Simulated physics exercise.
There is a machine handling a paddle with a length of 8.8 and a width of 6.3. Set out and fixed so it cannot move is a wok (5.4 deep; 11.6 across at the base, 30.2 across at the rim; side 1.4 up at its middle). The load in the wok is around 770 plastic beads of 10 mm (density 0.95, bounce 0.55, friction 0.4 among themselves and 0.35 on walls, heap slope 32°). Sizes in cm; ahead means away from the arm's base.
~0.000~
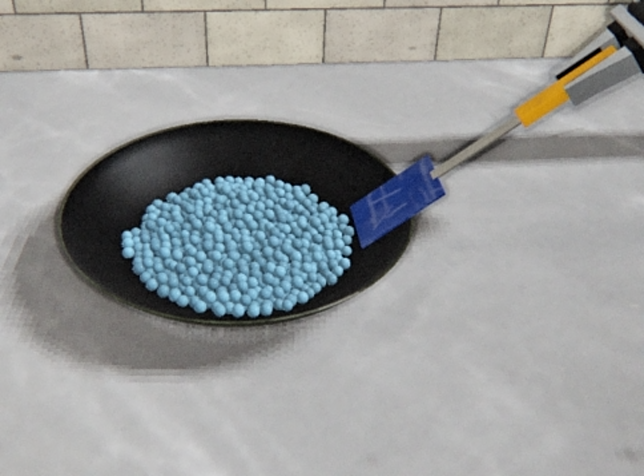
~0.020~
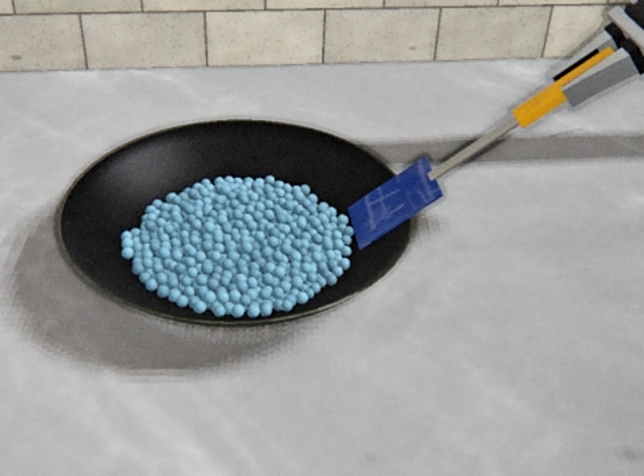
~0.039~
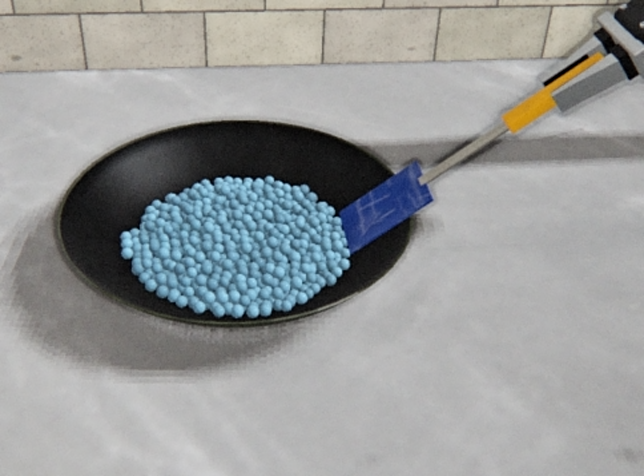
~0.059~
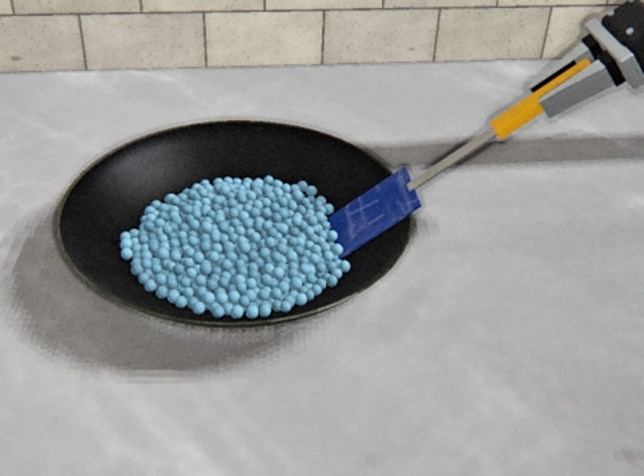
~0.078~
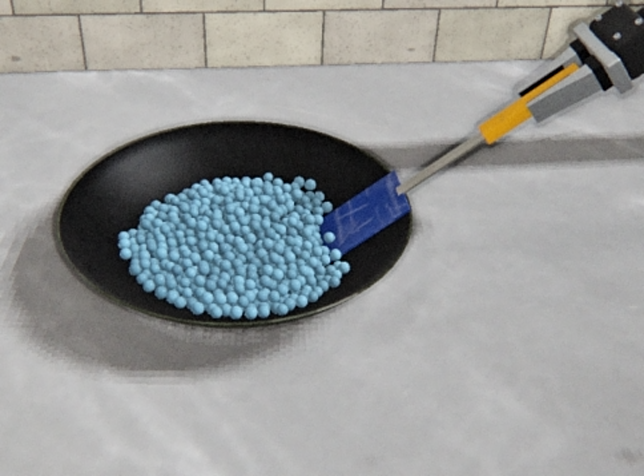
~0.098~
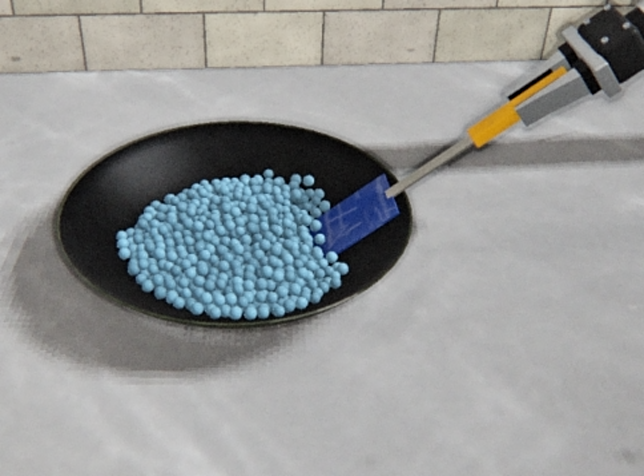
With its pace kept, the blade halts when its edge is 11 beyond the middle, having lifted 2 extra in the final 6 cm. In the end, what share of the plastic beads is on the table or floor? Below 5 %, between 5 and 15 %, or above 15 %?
Between 5 and 15 %.
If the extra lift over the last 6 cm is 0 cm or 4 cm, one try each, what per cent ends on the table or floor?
I'd put it near 5 in a hundred, then near 10 in a hundred.
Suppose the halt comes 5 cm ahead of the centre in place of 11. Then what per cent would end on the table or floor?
That would be something like 0 in a hundred.
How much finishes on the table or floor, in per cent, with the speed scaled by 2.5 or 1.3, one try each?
Estimates in order: 25 per cent, 10 per cent.
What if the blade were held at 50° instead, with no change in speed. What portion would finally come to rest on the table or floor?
About 10 per cent.
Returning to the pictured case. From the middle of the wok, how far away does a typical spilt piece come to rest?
24 cm.
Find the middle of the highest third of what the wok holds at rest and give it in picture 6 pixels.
It is centred near (143, 237).
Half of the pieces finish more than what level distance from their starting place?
Level distance of around 2 cm.
By 0.24 s, sloping 38°, highest piece 4 above the table; 767 in the wok.
By 0.37 s, sloping 38°, highest piece 5 above the table; 767 in the wok.
By 0.64 s, sloping 38°, highest piece 6 above the table; 714 in the wok, 49 on the table or floor, 4 on the blade or in flight.
By 1.69 s, sloping 38°, highest piece 6 above the table; 714 in the wok, 53 on the table or floor.
Final count, 714 in the wok, 53 on the table or floor. That is 7 % on the table or floor.
